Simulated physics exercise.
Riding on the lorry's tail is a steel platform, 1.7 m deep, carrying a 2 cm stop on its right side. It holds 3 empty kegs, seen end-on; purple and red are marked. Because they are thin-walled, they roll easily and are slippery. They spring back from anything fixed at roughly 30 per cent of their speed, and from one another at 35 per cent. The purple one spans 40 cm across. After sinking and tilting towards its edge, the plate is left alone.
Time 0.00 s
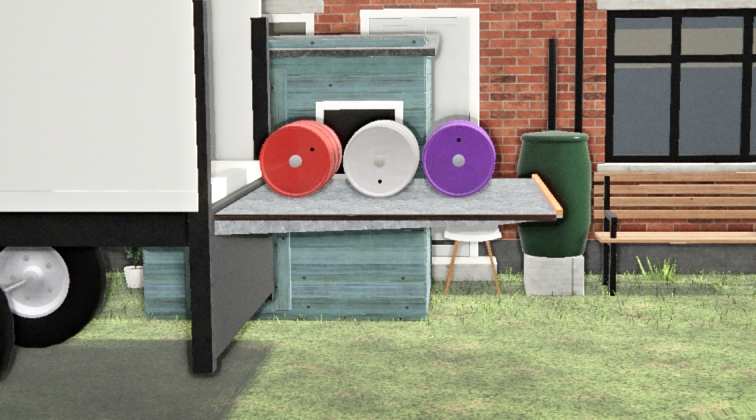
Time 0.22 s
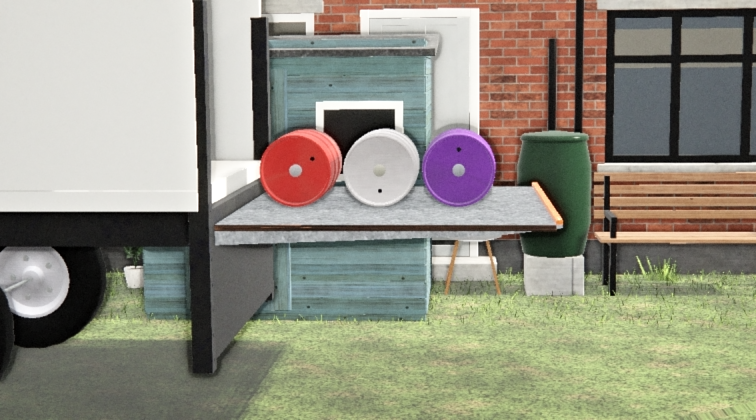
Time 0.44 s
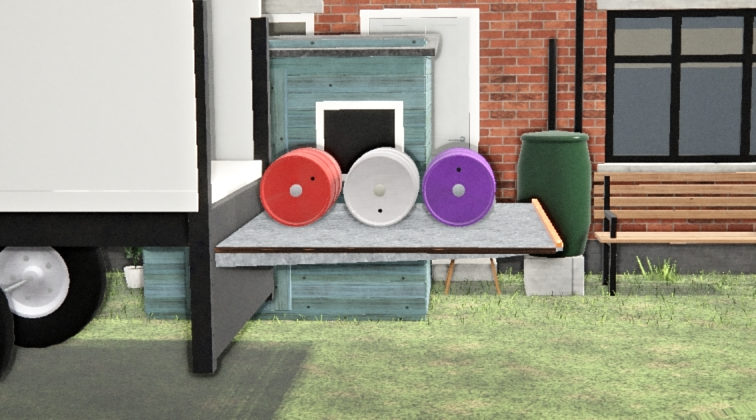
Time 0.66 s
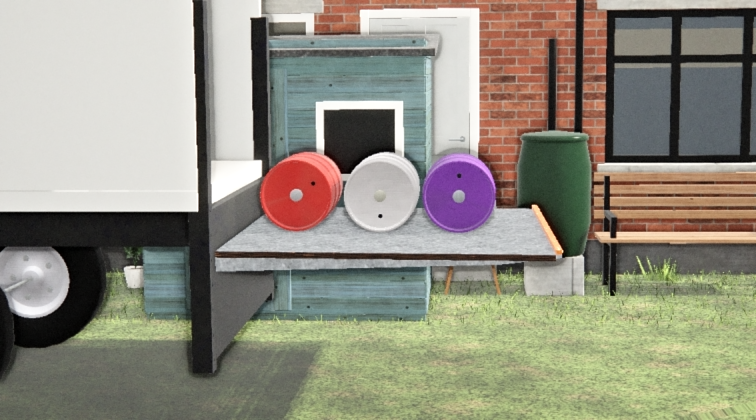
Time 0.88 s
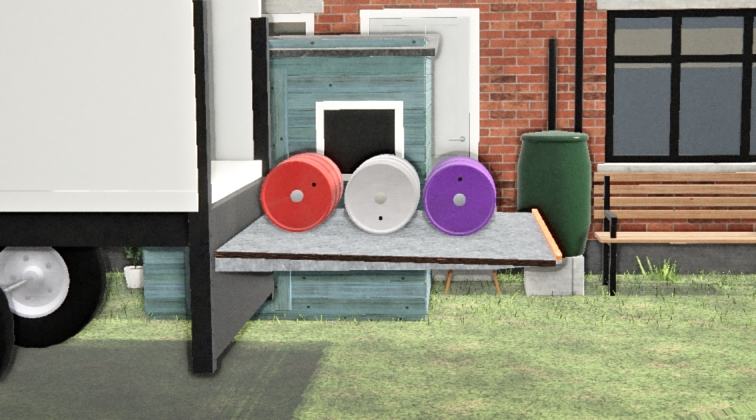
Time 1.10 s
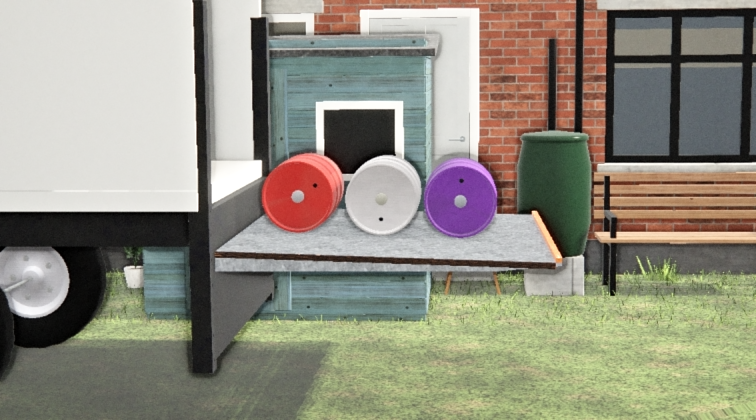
We see red, white and purple drums side by side on a grey platform at the back of a lorry; the platform lowers with them, then tilts very slightly down to the right, the drums barely shifting on it.
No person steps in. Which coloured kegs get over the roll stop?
As it turns out, the purple keg does not clear the stop, while the red does not clear the stop.
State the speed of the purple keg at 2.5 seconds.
It moves at about 0.1 m/s.
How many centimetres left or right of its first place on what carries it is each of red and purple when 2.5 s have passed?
Red 10 right, purple 10 right.
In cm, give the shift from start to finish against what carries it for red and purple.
Red 40, purple 35.
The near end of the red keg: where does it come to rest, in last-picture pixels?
(378, 200), roughly.
Then, 2.5 s in, purple is on the plate, 35 cm from the stop, rolling right; red is on the plate, 120 cm from the stop, rolling right; 0 gone from the plate.
In the end (4.3 s), purple is on the plate, 10 cm from the stop; red is on the plate, 90 cm from the stop; 0 gone from the plate.
